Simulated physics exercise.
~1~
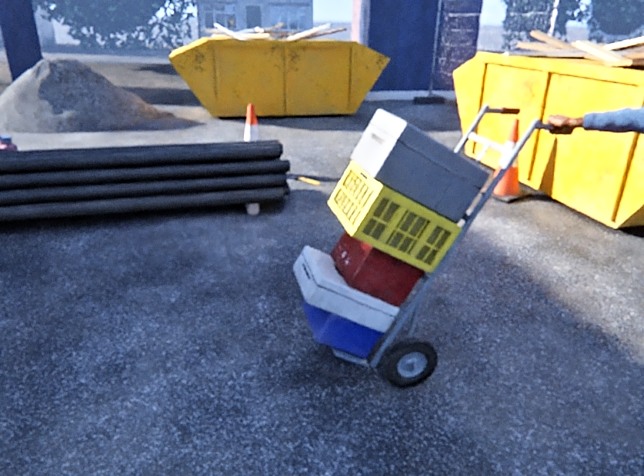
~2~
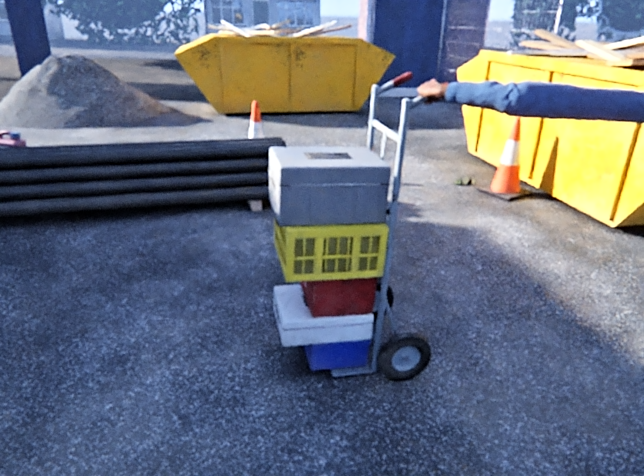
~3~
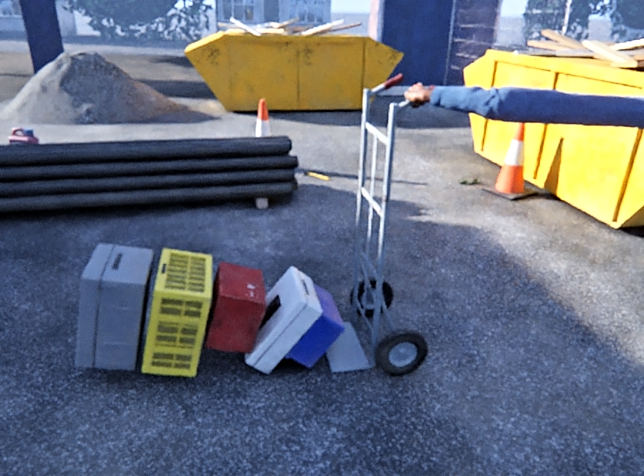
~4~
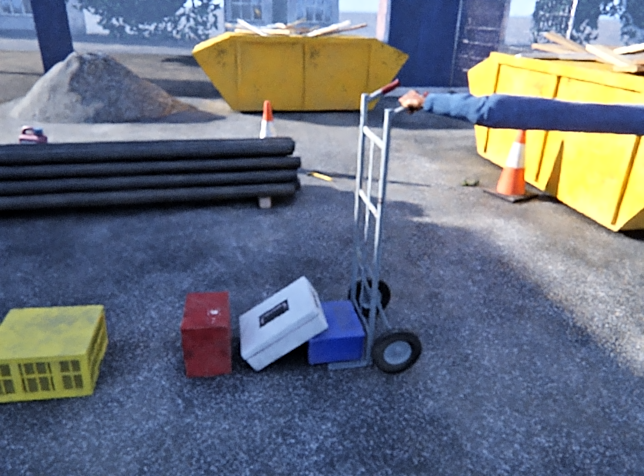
To begin with, a hand holds a tilted sack truck on a paved yard, carrying a blue tote, a white toolbox, a red box, a yellow crate and a grey toolbox stacked from bottom to top. The hand brings the truck upright, and the stack starts to lean off to the left. Then the whole column topples over leftward, the grey toolbox landing farthest out. The grey toolbox passes out of view, while the yellow crate rolls to the left edge. Finally, the red box stands apart on the ground, and the white toolbox leans against the blue tote, which remains at the truck's base.
